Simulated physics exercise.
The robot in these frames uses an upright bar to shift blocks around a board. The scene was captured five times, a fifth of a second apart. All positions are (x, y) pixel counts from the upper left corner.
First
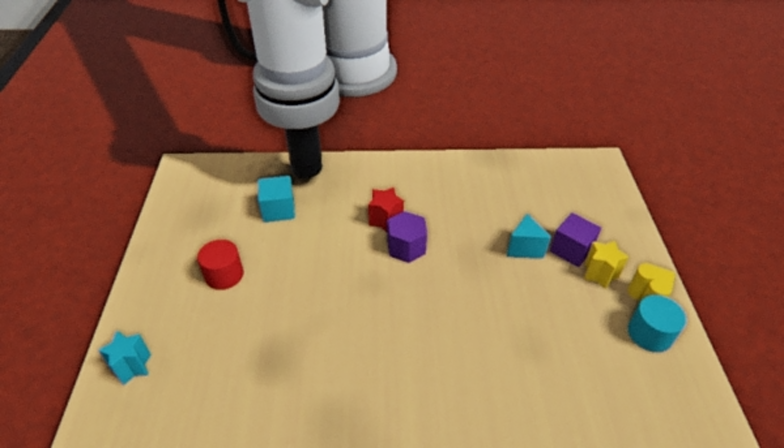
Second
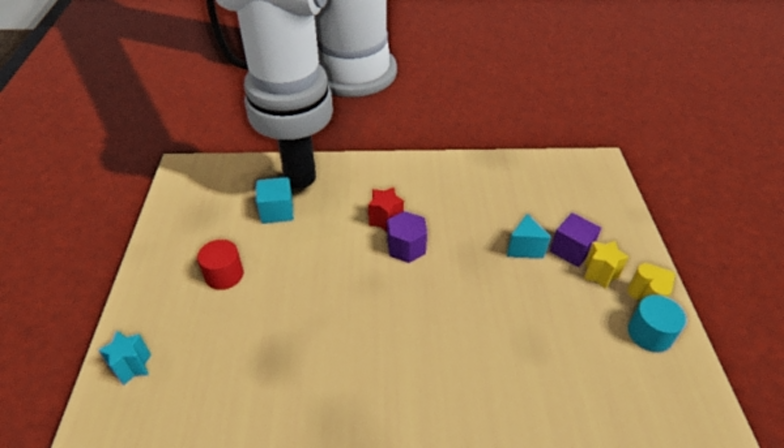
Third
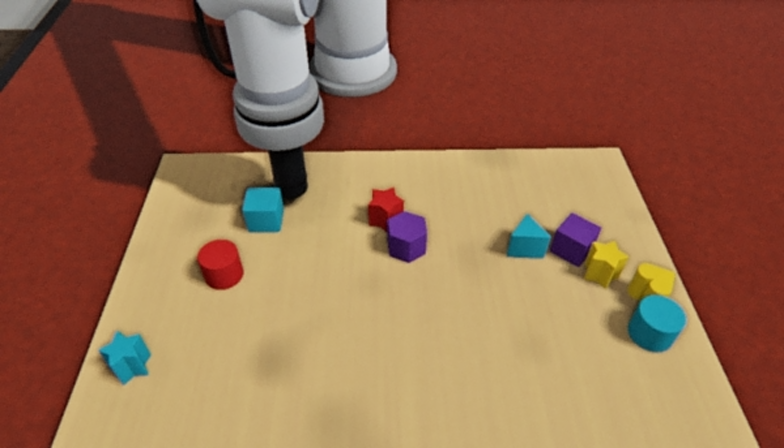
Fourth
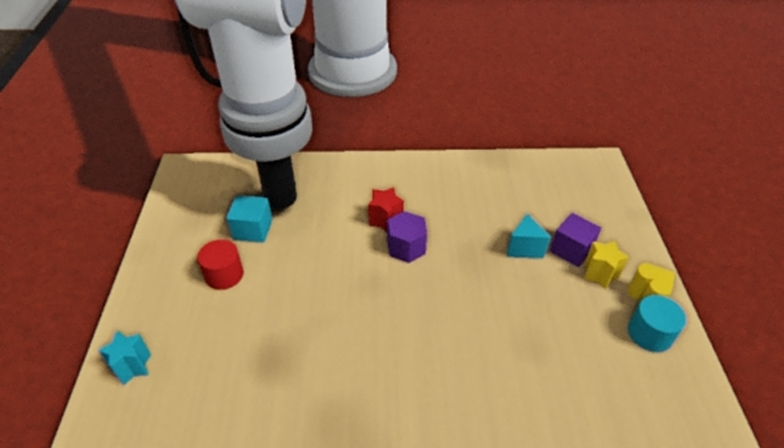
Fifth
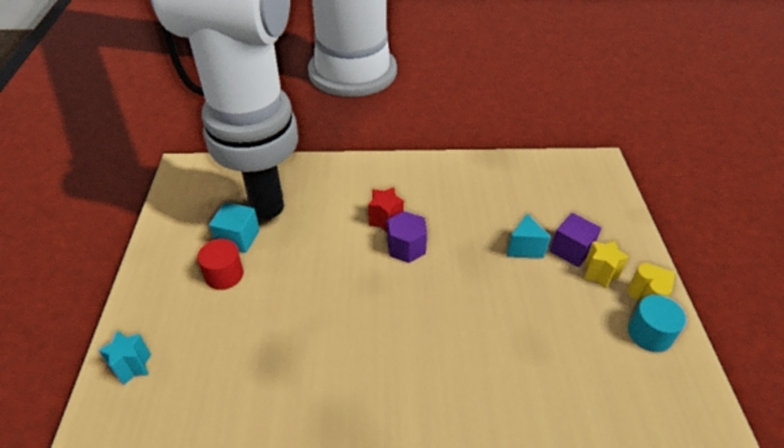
A white and grey robot arm with a black bar reaches over a pale wooden board on a red surface, seen from above by a still camera. A turquoise cube, red cylinder and turquoise star sit left, a red star and purple block centrally, and turquoise, purple and yellow blocks right. The bar moves down and left, pushing the cube, which turns slightly, closer to the red cylinder.
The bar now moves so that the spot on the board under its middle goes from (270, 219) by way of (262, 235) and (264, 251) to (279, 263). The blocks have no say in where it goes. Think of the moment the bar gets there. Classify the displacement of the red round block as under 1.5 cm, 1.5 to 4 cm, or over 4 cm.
It moves less than 1.5 cm.
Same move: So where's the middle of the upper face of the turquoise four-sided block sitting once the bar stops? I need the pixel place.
The centre of its top will be at (218, 228).
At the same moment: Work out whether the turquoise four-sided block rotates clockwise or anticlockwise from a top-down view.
It turns round clockwise.
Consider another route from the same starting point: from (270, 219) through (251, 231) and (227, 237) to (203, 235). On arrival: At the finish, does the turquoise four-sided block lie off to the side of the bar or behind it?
Short answer: Yes.
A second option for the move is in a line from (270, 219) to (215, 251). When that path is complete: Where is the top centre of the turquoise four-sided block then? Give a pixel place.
Answer: (174, 246).
What follows on the original path. Halfway along, bar at (257, 233); red round block at (212, 258); turquoise four-sided block at (218, 228), turned 50° clockwise.
At the end, bar at (277, 252); red round block at (212, 258); turquoise four-sided block at (218, 228), turned 55° clockwise.
